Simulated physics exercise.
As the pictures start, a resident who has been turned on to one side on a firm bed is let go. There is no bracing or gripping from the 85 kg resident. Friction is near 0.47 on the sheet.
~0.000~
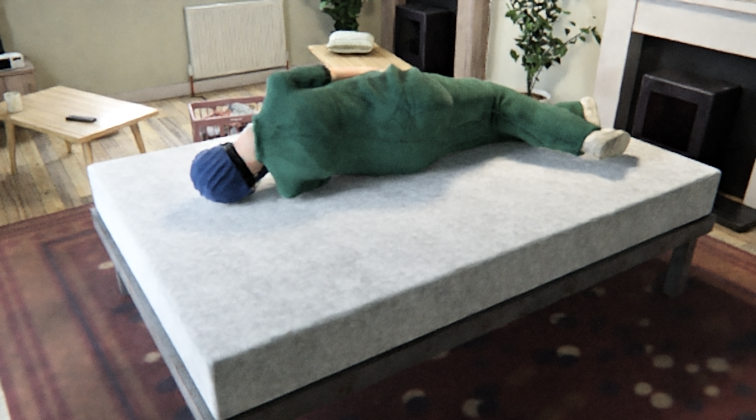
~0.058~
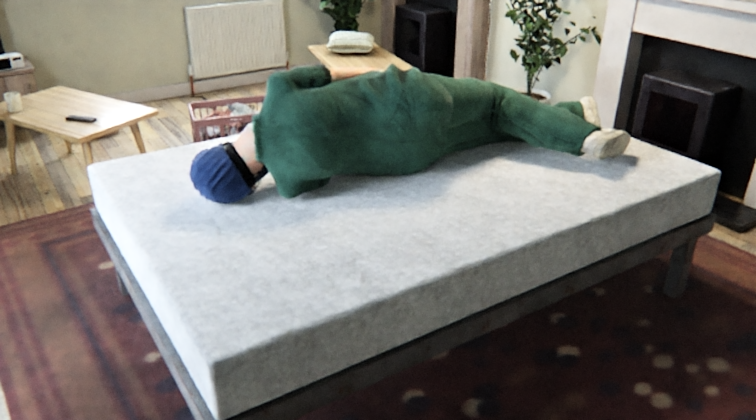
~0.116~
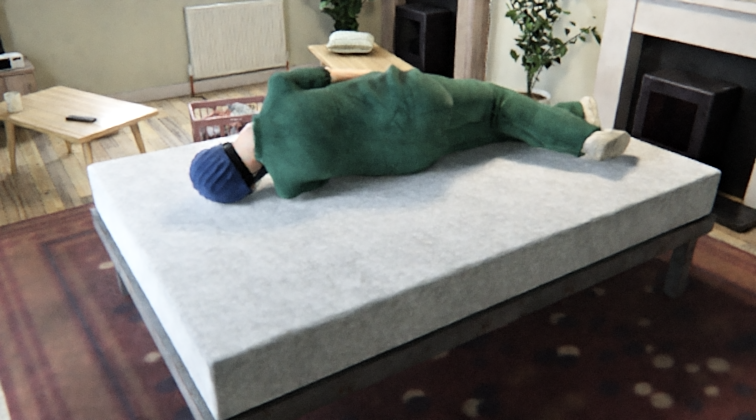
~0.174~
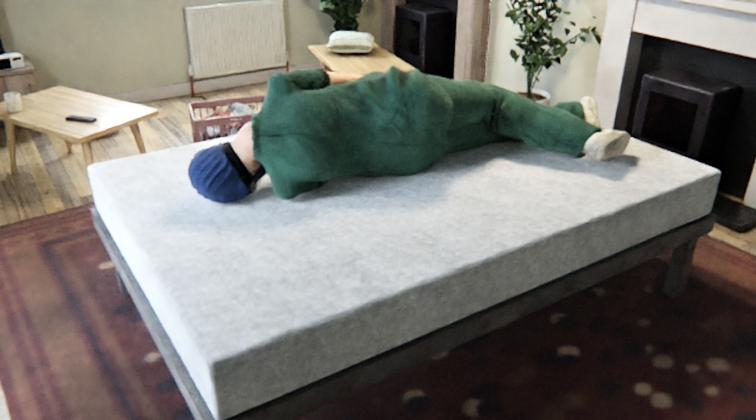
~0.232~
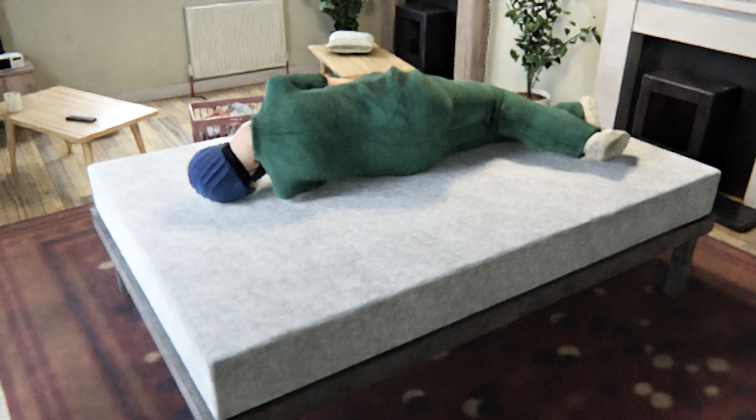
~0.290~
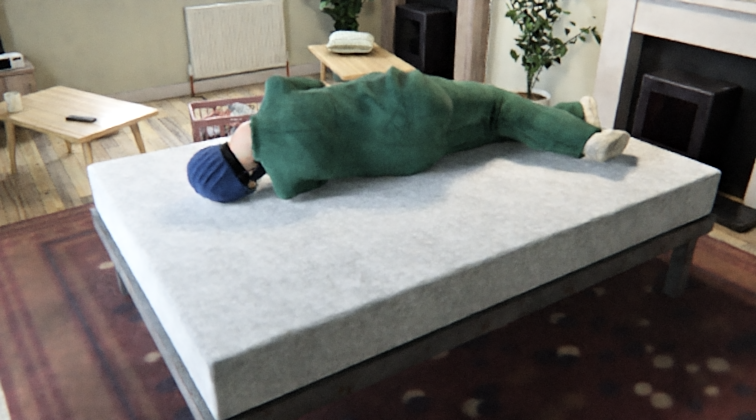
A person in green clothes and a blue knitted hat lay on one side across a bare, pale grey mattress in a living room, barely moving apart from a very slight shift around the head and shoulders.
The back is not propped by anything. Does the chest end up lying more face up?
No.
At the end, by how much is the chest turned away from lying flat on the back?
140°, roughly.
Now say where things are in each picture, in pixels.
Chest (296, 135); shoulders at 105°, in the first picture.
Chest (296, 135); shoulders at 105°, in the second picture.
Chest (295, 136); shoulders at 110°, in the third picture.
Chest (294, 137); shoulders at 110°, in the fourth picture.
Chest (294, 137); shoulders at 115°, in the fifth picture.
Chest (293, 137); shoulders at 115°, in the sixth picture.
After 0.54 s the chest is turned 125° from lying flat on the back, near (293, 137) in the last picture's view.
After 0.94 s the chest is turned 135° from lying flat on the back, near (293, 138) in the last picture's view.
After 1.54 s the chest is turned 135° from lying flat on the back, near (293, 138) in the last picture's view.
Final state at 2.2 s, chest rolls forwards.
